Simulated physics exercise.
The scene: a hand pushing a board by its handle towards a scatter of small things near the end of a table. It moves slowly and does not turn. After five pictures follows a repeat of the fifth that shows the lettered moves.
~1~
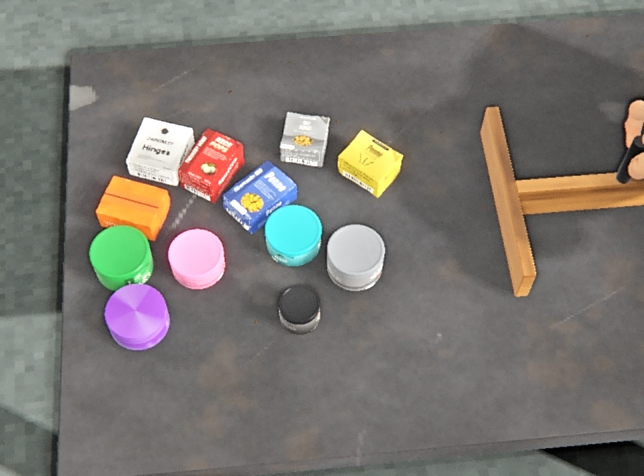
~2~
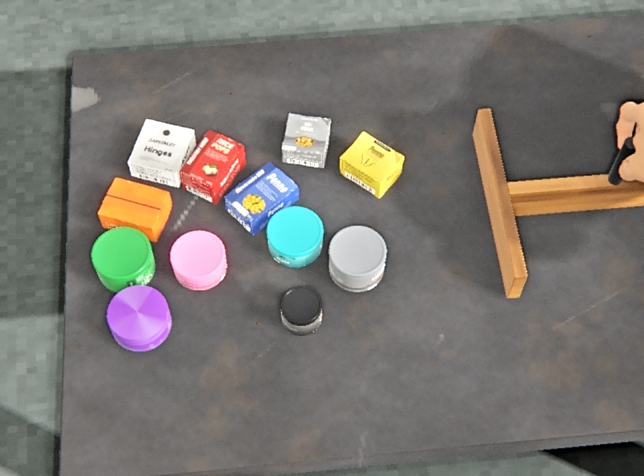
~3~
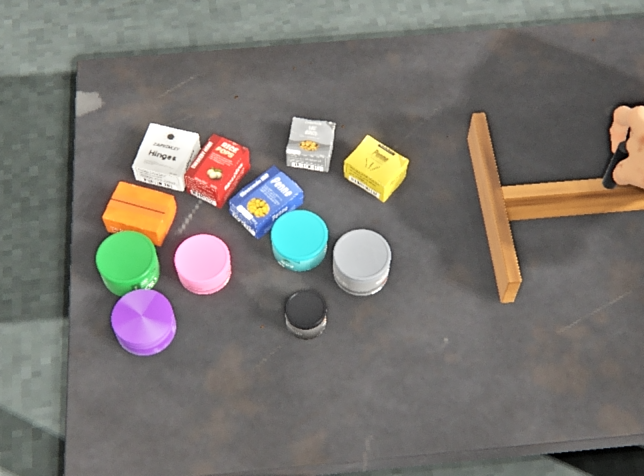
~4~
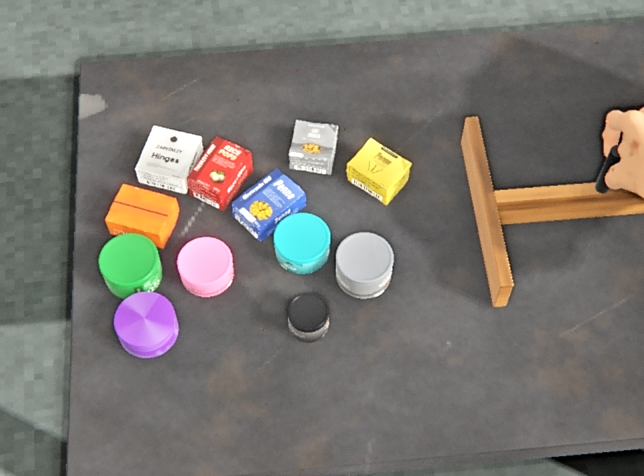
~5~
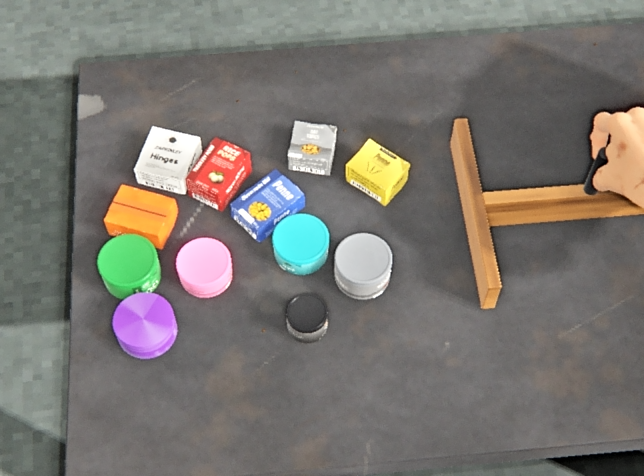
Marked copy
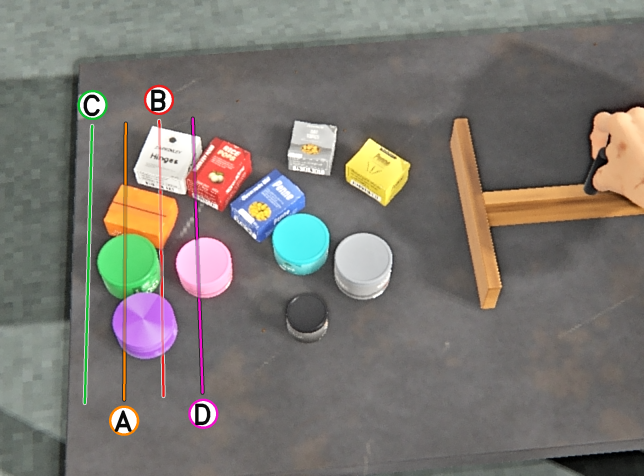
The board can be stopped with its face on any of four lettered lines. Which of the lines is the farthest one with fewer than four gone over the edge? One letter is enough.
The farthest such stop is B.
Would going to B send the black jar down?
By then, no.
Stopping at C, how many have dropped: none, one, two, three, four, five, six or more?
Six or more.
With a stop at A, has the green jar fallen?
Yes.
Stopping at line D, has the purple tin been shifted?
By then, yes.
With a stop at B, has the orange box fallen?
Yes.
On the marked copy, A at (125, 251); B at (161, 248); C at (89, 254); D at (197, 245).
With B. Early on, board (363, 208); grey packet (296, 143); grey tub (334, 271).
Further on, board (248, 217); green jar (116, 266); orange box (124, 214).
At the end, board (161, 224); orange box over the edge; green jar over the edge; two fallen.
As for the rest, A drops five; C drops eight; D is within the limit but short.
